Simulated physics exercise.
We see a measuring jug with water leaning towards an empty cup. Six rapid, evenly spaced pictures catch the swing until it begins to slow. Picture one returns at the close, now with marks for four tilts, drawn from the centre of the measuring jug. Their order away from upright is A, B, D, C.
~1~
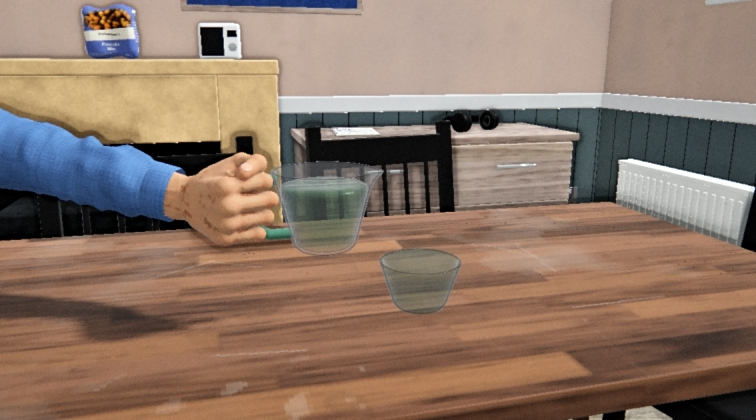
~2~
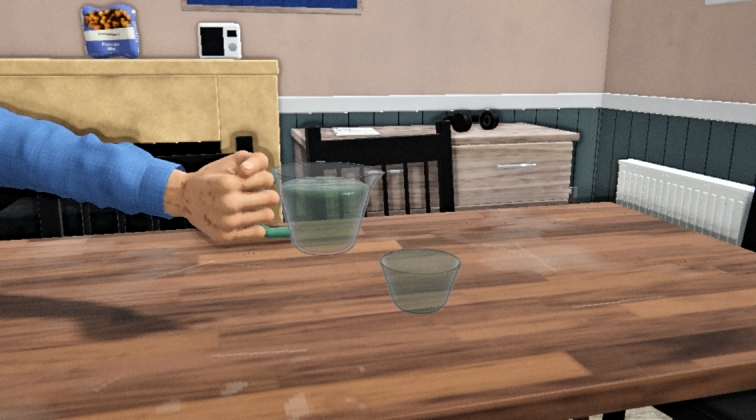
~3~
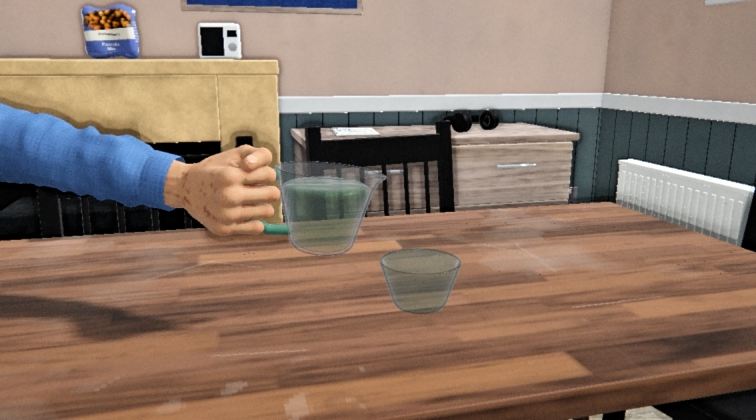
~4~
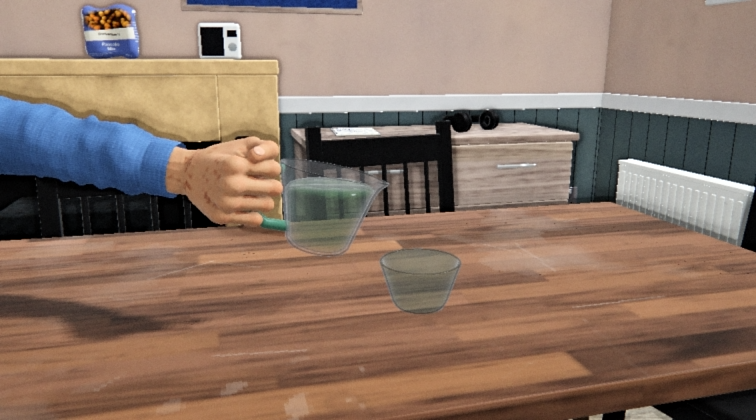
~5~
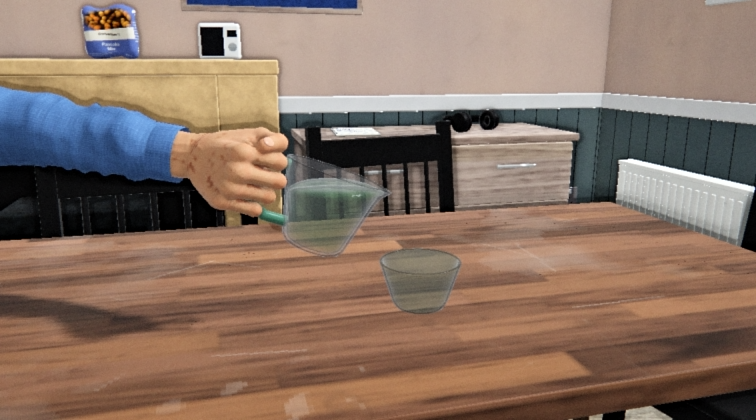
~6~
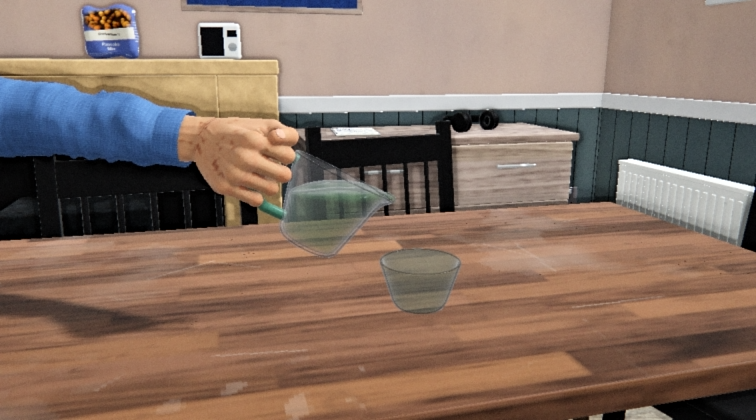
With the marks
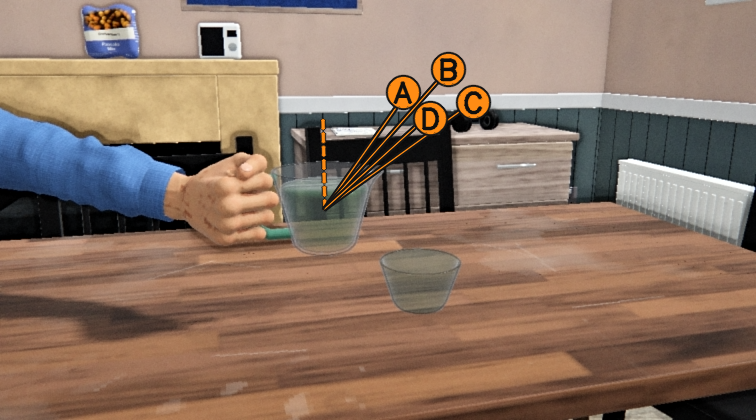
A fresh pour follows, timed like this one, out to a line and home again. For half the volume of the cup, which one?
Use mark B.
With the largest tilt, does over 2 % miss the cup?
Yes, it does.
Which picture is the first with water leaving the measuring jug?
In picture 6.
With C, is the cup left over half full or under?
Over.
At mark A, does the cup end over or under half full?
Under half.
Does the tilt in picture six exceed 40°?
No.
On the marked copy, A at (395, 108); B at (436, 82); C at (459, 111); D at (415, 127).
Choosing A, the cup ends with about 34 % of what it can hold.
Choosing B, the cup ends with about 50 % of what it can hold; 3 % of the water is spilt.
Choosing C, the cup ends with about 71 % of what it can hold; 12 % of the water is spilt.
Choosing D, the cup ends with about 62 % of what it can hold; 6 % of the water is spilt.
